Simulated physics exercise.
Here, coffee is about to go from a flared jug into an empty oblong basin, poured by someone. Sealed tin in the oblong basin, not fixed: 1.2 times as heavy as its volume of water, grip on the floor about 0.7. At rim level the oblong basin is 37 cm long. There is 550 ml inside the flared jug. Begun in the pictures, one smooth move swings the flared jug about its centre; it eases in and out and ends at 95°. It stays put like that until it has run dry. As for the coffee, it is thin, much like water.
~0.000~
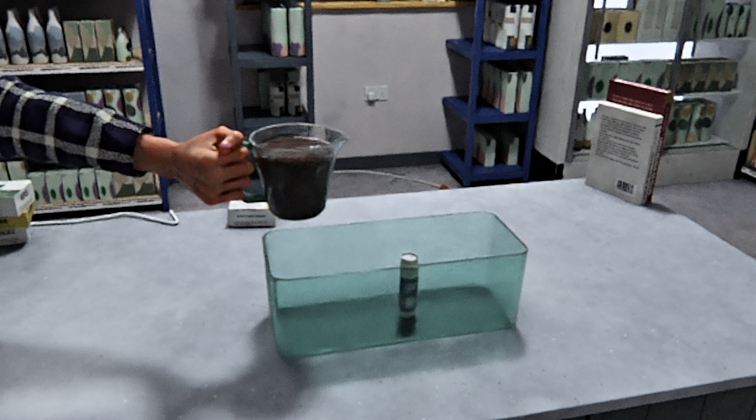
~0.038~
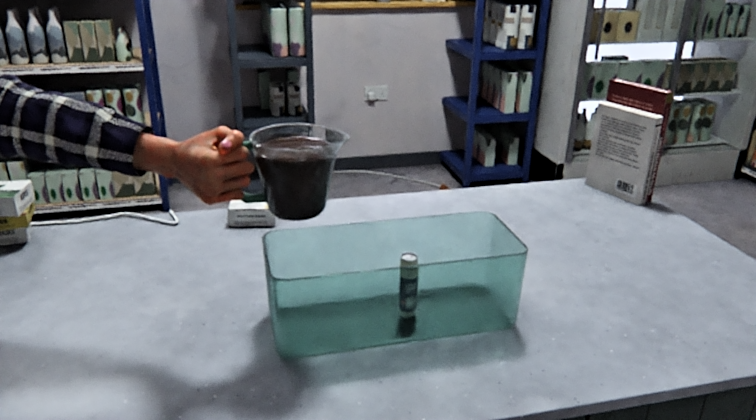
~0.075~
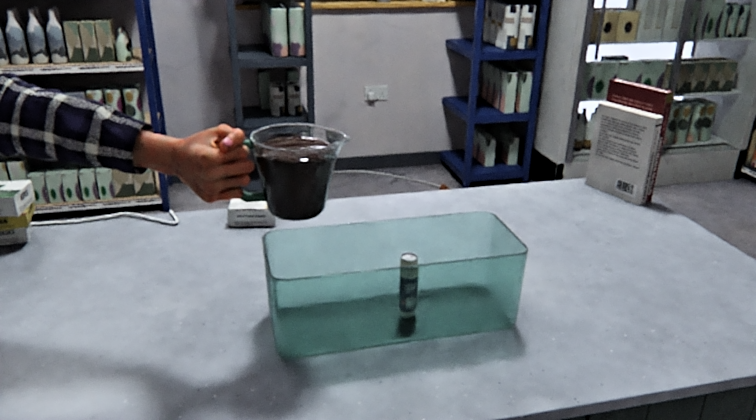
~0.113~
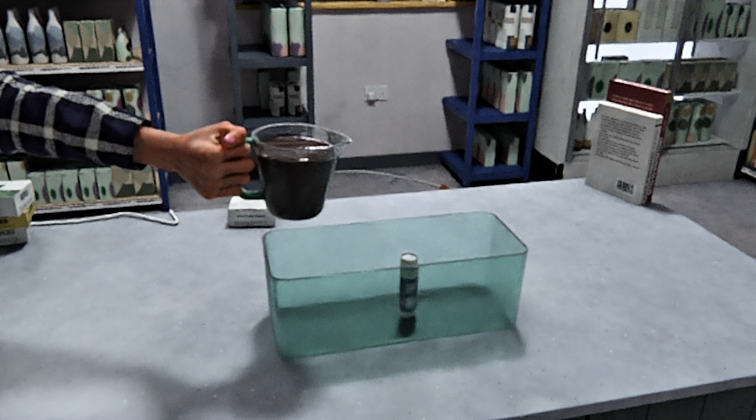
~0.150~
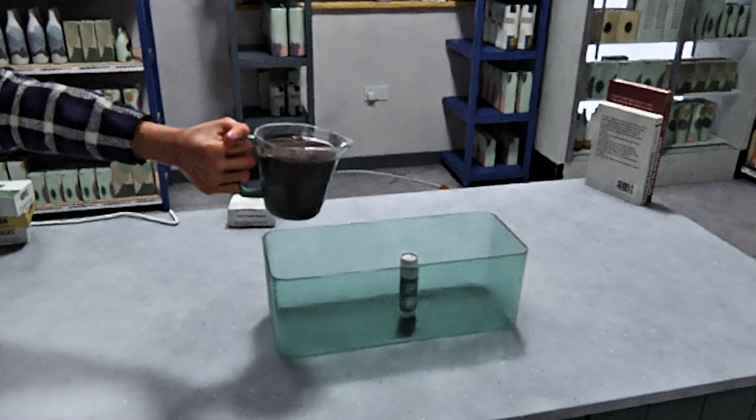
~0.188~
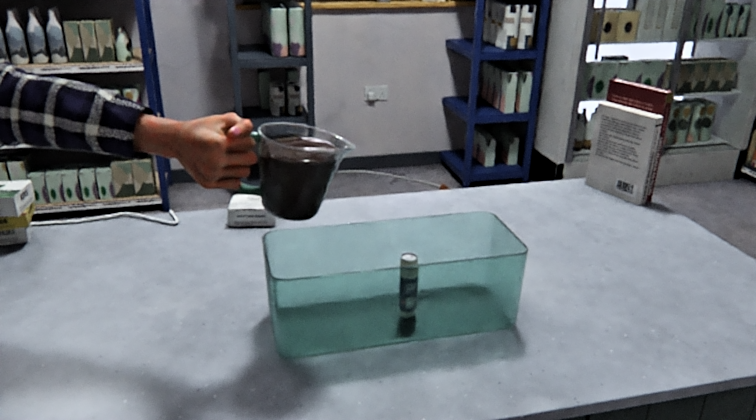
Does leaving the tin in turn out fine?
It will be floored.
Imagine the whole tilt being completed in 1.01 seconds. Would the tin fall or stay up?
So the tin will tip over.
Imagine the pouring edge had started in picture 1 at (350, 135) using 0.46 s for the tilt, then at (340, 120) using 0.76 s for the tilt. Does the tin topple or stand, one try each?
Run one: It tumbles. Run two: It tumbles.
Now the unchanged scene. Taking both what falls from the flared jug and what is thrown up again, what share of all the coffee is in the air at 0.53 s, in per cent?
Close to 22 per cent, I'd say.
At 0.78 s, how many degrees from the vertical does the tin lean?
Near 10 degrees.
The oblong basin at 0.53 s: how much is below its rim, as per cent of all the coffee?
Estimate - around 9 in a hundred parts.
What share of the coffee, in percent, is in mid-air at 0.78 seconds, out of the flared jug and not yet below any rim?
Close to 14 %.
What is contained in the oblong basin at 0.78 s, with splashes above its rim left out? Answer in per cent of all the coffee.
Some 68 percent of the total.
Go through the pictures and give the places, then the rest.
In the first frame, tilt 0°; pouring edge (349, 135); surface from (255, 150) to (334, 145); the oblong basin's rim runs from (266, 256) to (510, 231); the tin's top is at (409, 259).
In the second frame, tilt 1°; pouring edge (349, 135); surface from (255, 150) to (334, 145).
In the third frame, tilt 2°; pouring edge (350, 137); surface from (256, 149) to (335, 145).
In the fourth frame, tilt 4°; pouring edge (352, 139); surface from (257, 148) to (336, 146).
In the fifth frame, tilt 8°; pouring edge (353, 142); surface from (258, 149) to (338, 147).
In the sixth frame, tilt 12°; pouring edge (355, 146); surface from (261, 149) to (342, 148).
After 0.53 s the tilt is 68° and 69 per cent is still to pour; the tin stands where it began.
After 0.78 s the tilt is 94° and 18 per cent is still to pour; the tin leans 12°.
After 1.04 s the tilt is 95° and 1 per cent is still to pour; the tin lies on its side.
After 1.32 s the tilt is 95° and 0 per cent is still to pour; the tin lies on its side.
In the end the tin lies on its side.
